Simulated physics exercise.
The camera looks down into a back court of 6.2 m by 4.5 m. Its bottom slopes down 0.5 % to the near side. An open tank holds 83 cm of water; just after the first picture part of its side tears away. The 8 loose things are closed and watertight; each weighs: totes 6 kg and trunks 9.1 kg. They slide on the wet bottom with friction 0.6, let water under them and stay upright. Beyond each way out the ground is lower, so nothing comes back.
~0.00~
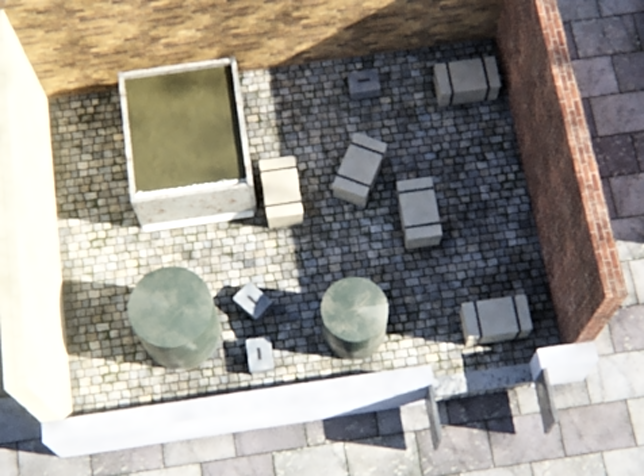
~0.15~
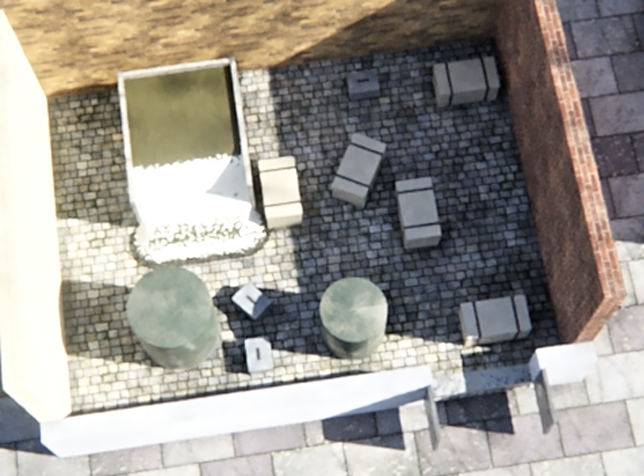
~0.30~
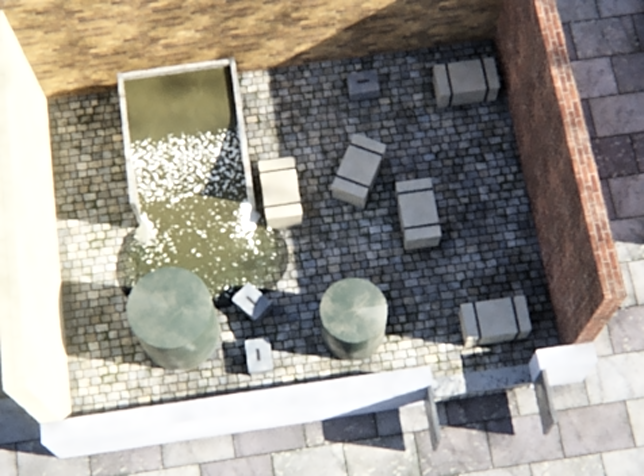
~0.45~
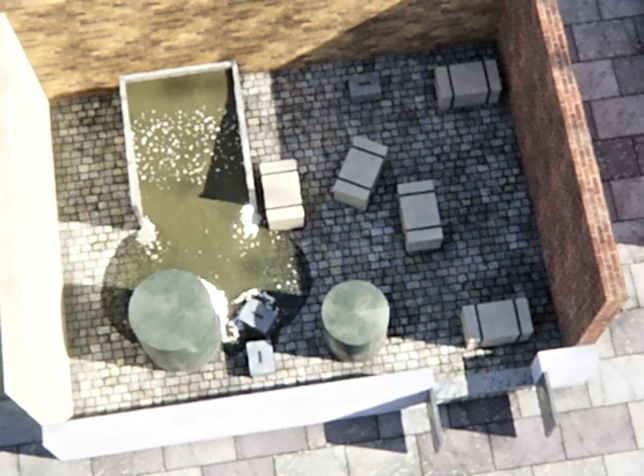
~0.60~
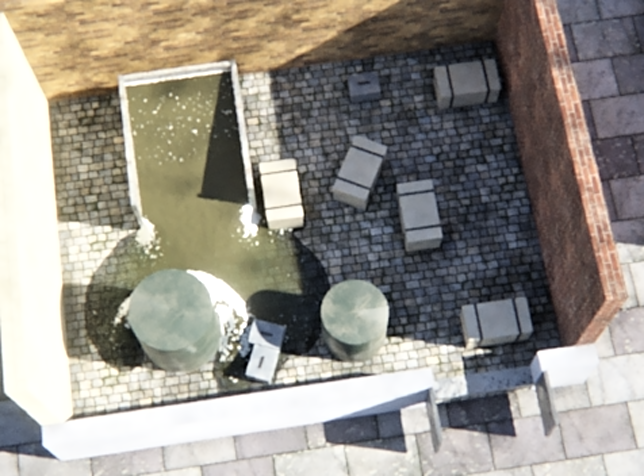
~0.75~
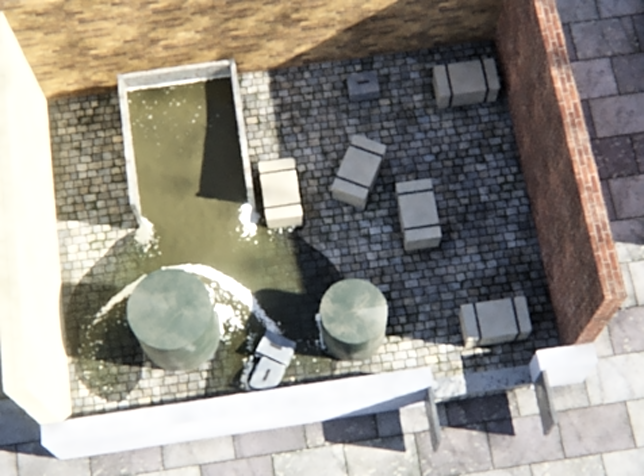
Murky water pouring from an open tank across a cobbled courtyard, flowing around a green cylinder and pushing two small grey boxes.
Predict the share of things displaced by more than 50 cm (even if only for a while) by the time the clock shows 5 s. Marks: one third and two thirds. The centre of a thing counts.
Share: From one to two thirds.
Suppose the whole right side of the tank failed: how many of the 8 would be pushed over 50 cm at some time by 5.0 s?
In that case 7 of them.
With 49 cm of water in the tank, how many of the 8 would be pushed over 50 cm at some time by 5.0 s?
In that case 3 of them.
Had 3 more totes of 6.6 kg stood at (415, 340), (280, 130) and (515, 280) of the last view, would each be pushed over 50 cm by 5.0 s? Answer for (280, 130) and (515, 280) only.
In that order: Short of it, over.
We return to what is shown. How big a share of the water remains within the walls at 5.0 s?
Some 96 per cent remains.
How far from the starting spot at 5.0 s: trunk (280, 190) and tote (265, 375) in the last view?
In that order: 30 cm, 80 cm.
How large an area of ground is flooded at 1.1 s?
About 9.5 m2.
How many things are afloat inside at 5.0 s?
I count 4.
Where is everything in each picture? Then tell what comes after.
The first picture shows a tote at (253, 300), on the bottom; a tote at (260, 354) rests on the ground; 2.4 m2 under water; 0 of 8 have shifted.
The second picture shows a tote at (252, 300) rests on the ground; a tote at (259, 354), on the bottom; water covers 3.4 m2; 0 of 8 have shifted.
The third picture shows a tote at (252, 301) rests on the ground; a tote at (259, 355), on the bottom; 4.5 m2 under water; 0 of 8 have shifted.
The fourth picture shows a tote at (258, 315), on the bottom, 17 cm from its start; a tote at (261, 357) rests on the ground; 5.5 m2 under water; 1 of 8 have shifted.
The fifth picture shows a tote at (267, 334), on the bottom, 45 cm from its start; a tote at (262, 362) rests on the ground, 7 cm from its start; water covers 6.8 m2; 2 of 8 have shifted.
The sixth picture shows a tote at (276, 347), on the bottom, 67 cm from its start; a tote at (267, 375) rests on the ground, 27 cm from its start; water covers 8.0 m2; 2 of 8 have shifted.
After 1.1 s 2 of 8 are over 50 cm from their spots; 2 afloat.
After 2.2 s 1 of 8 are over 50 cm from their spots; 3 afloat.
After 3.5 s 3 of 8 are over 50 cm from their spots; 3 afloat.
After 5.0 s 4 of 8 are over 50 cm from their spots, and 5 have been at some point; 4 afloat.
